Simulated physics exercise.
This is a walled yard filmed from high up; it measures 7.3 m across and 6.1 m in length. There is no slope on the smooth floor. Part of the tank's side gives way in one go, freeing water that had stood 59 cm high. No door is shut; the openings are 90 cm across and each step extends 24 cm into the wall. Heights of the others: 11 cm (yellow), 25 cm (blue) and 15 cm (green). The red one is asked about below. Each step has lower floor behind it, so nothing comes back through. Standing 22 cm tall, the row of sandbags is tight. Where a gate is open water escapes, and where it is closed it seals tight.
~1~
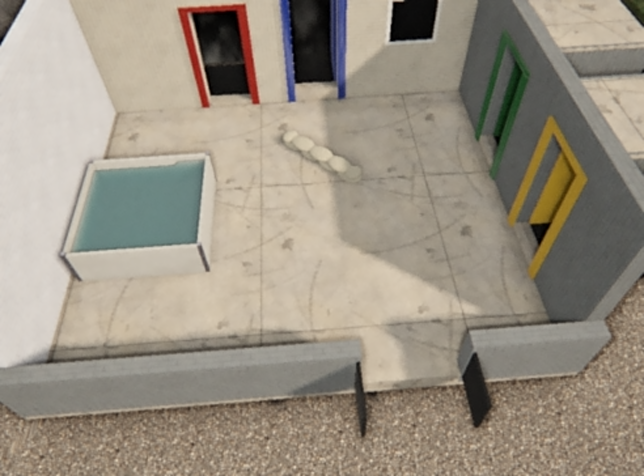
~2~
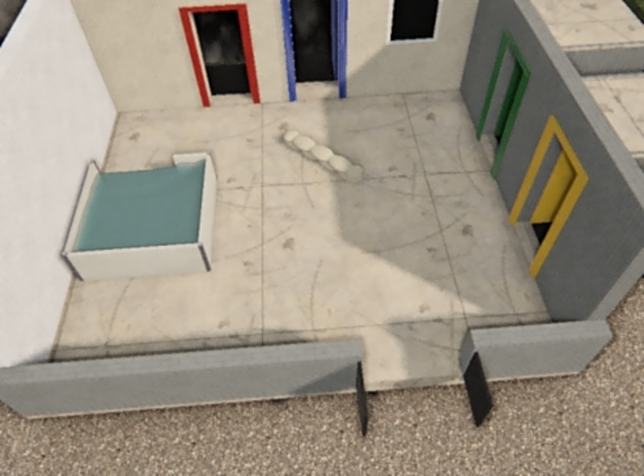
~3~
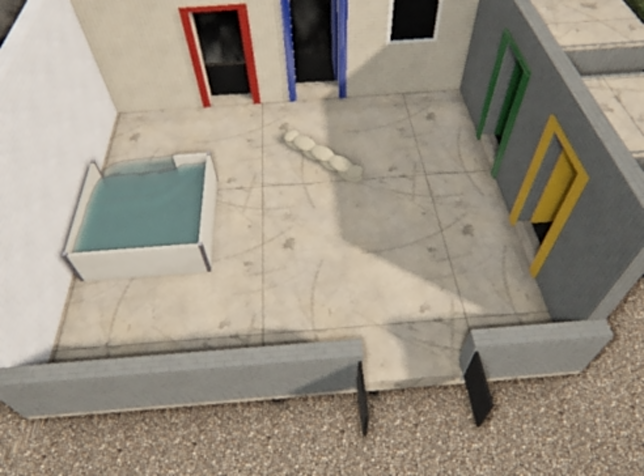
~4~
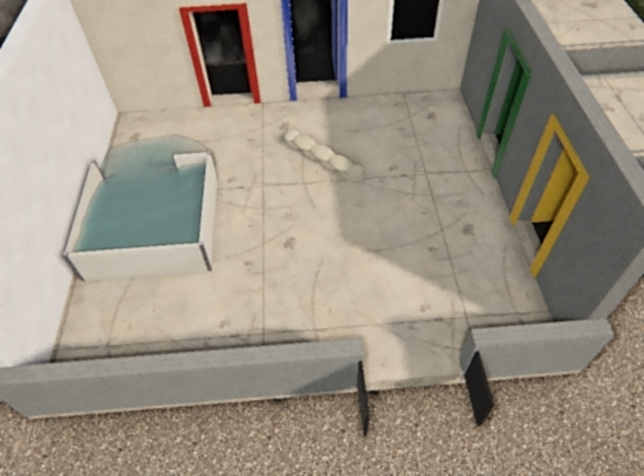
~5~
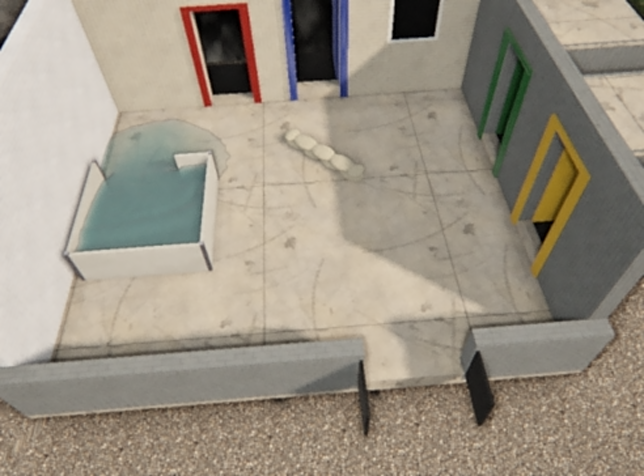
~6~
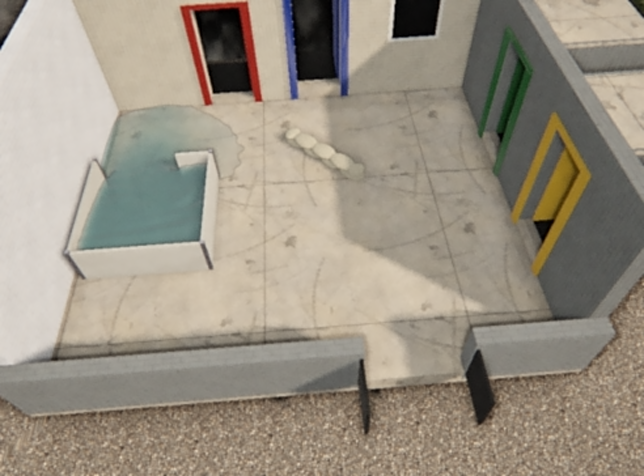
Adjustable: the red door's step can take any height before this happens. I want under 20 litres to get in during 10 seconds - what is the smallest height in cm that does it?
You would need about 13.5 cm.
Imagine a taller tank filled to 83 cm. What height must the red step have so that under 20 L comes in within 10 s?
Around 21 cm high.
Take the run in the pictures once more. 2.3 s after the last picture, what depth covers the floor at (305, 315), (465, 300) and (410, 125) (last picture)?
The three readings, in order, are 0, 0 and 0 cm.
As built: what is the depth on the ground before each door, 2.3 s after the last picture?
Depths in cm - yellow: 0, red: 15, blue: 8, green: 0.
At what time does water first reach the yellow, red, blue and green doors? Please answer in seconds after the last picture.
So yellow sees it at 4.5 s, red at 0.3 s, blue at 1.3 s and green at 3.4 s.
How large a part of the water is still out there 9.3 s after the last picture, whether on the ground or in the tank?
I'd put it at about 92 per cent.
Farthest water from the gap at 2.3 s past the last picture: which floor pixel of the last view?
Near pixel (400, 95).
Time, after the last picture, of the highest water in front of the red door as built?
I'd guess close to 1.6 seconds.
Then, 0.7 s after the last picture water covers 15 % of the floor, deepest (54 cm) near (126, 120); 15 cm at the red door, 2 litres in over its 8 cm step.
Then, 2.3 s after the last picture water covers 25 % of the floor, deepest (30 cm) near (136, 114); 15 cm at the red door, 45 litres in over its 8 cm step.
Then, 9.3 s after the last picture water covers 85 % of the floor, deepest (10 cm) near (538, 293); 6 cm at the red door, 77 litres in over its 8 cm step.
At the red door as built, the water peaked near 18 cm, 1.5 s after the last picture.
Run again over the same 10 s with other heights there, 39 litres in over 11 cm, 14 litres over 15 cm. The limit of 20 litres is kept from about 13.5 cm up.
